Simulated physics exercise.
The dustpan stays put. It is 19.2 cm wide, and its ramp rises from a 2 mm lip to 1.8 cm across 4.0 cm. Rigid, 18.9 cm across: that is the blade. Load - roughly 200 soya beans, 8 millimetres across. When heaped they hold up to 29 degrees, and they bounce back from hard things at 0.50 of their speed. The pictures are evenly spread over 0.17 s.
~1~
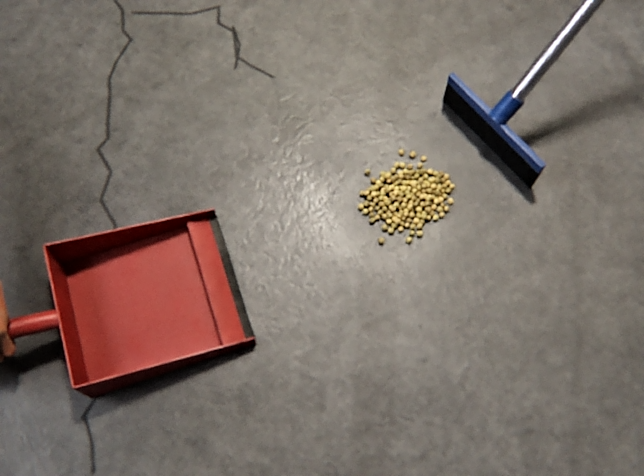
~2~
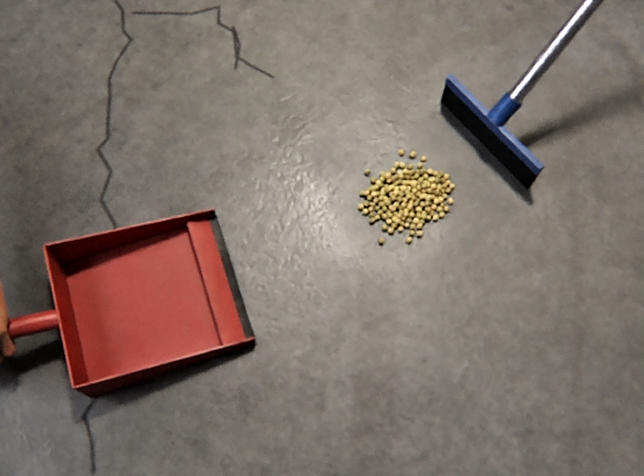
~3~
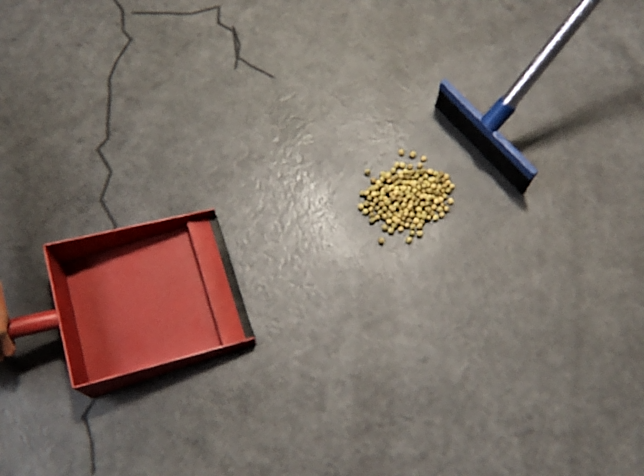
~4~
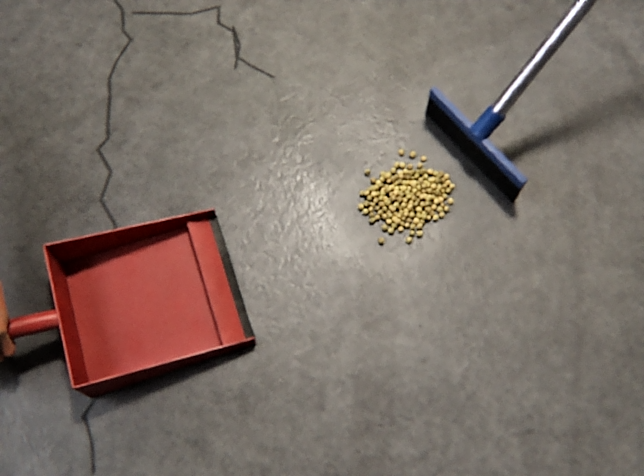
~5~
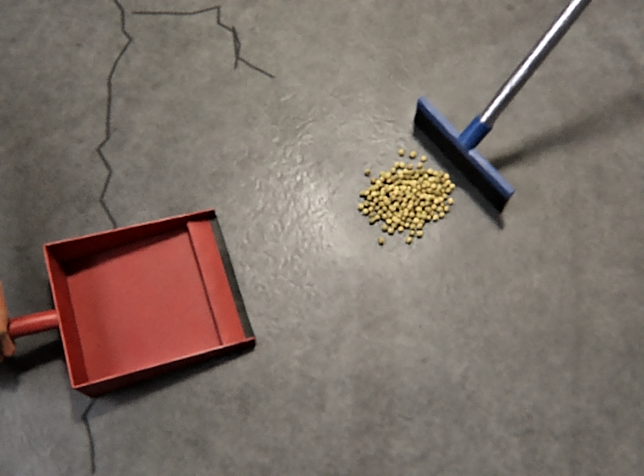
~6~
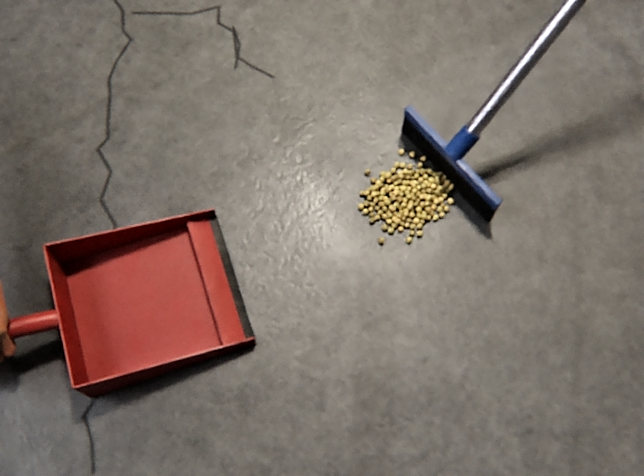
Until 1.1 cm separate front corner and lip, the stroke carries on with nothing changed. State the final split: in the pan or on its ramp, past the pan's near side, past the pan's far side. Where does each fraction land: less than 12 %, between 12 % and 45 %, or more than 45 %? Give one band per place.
Pan, between 12 % and 45 %; near side, between 12 % and 45 %; far side, less than 12 %.
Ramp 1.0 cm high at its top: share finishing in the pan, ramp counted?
Then about 20 per cent.
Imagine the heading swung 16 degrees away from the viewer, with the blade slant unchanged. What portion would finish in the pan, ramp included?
Pan plus ramp: Some 15 %.
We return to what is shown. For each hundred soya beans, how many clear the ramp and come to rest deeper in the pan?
Around 0 percent.
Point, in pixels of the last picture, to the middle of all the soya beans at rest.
Centre at rest, approx.: (250, 326) px.
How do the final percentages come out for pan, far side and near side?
Pan 15, near side 35, far side 5.
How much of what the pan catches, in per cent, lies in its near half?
Roughly 90 per cent.
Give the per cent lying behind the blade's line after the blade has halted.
Around 10 in a hundred.
Then, 0.21 s after the last picture, middle of the blade 18 cm from the lip; 0 % over the lip, far side 5 %, near side 5 %.
Then, 0.35 s after the last picture, middle of the blade 9 cm from the lip; 0 % over the lip, far side 5 %, near side 20 %.
Then, 0.61 s after the last picture, middle of the blade 4 cm from the lip; 20 % over the lip, far side 5 %, near side 35 %.
In the end, pan 15 %, near side 35 %, far side 5 %, in front of the lip or behind the blade 45 %.
